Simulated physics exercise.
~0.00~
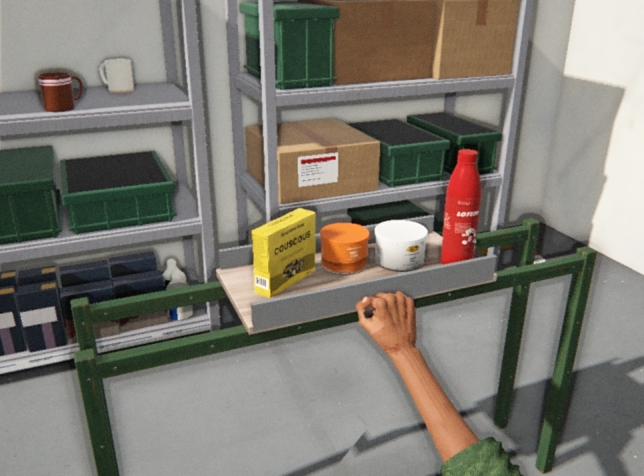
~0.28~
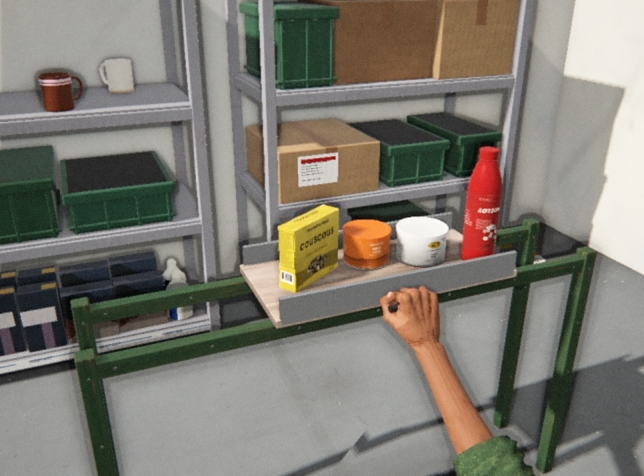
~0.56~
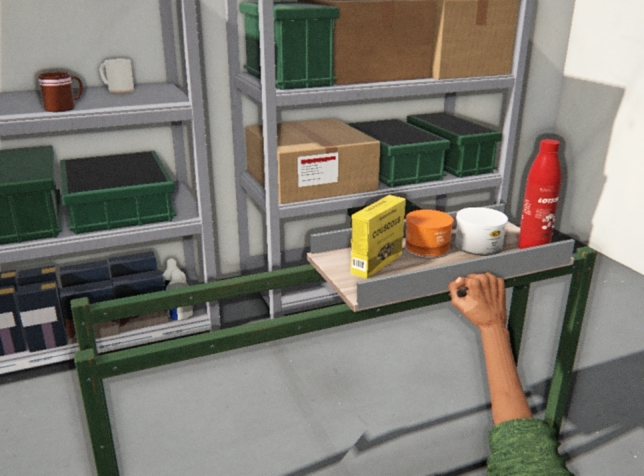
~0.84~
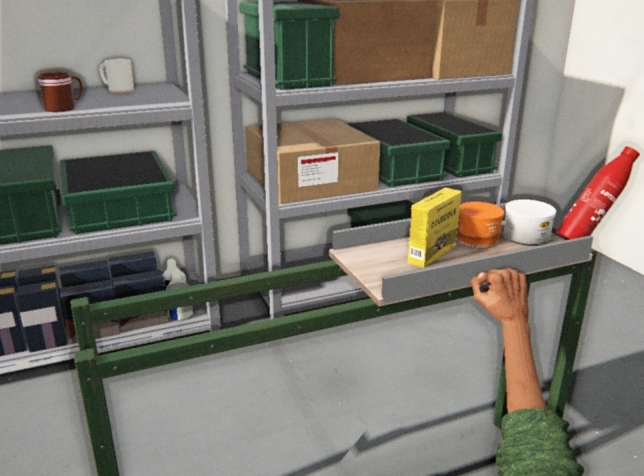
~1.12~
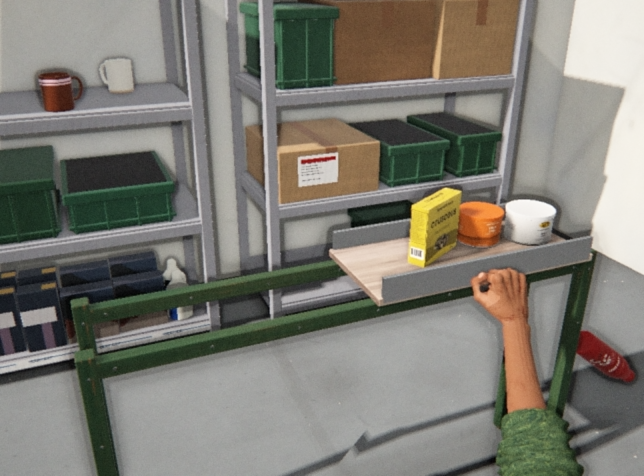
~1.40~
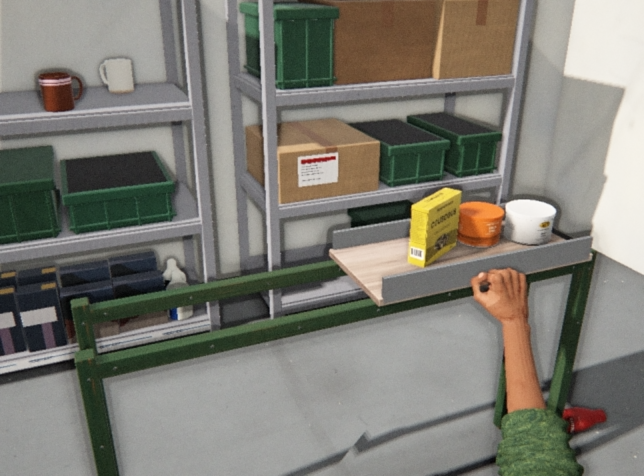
In a storage room with metal shelves, a hand slid a tray holding a yellow packet, two tubs and a red bottle to the right along a green frame, until it stopped and the bottle tipped off the right end onto the floor, the rest staying aboard.
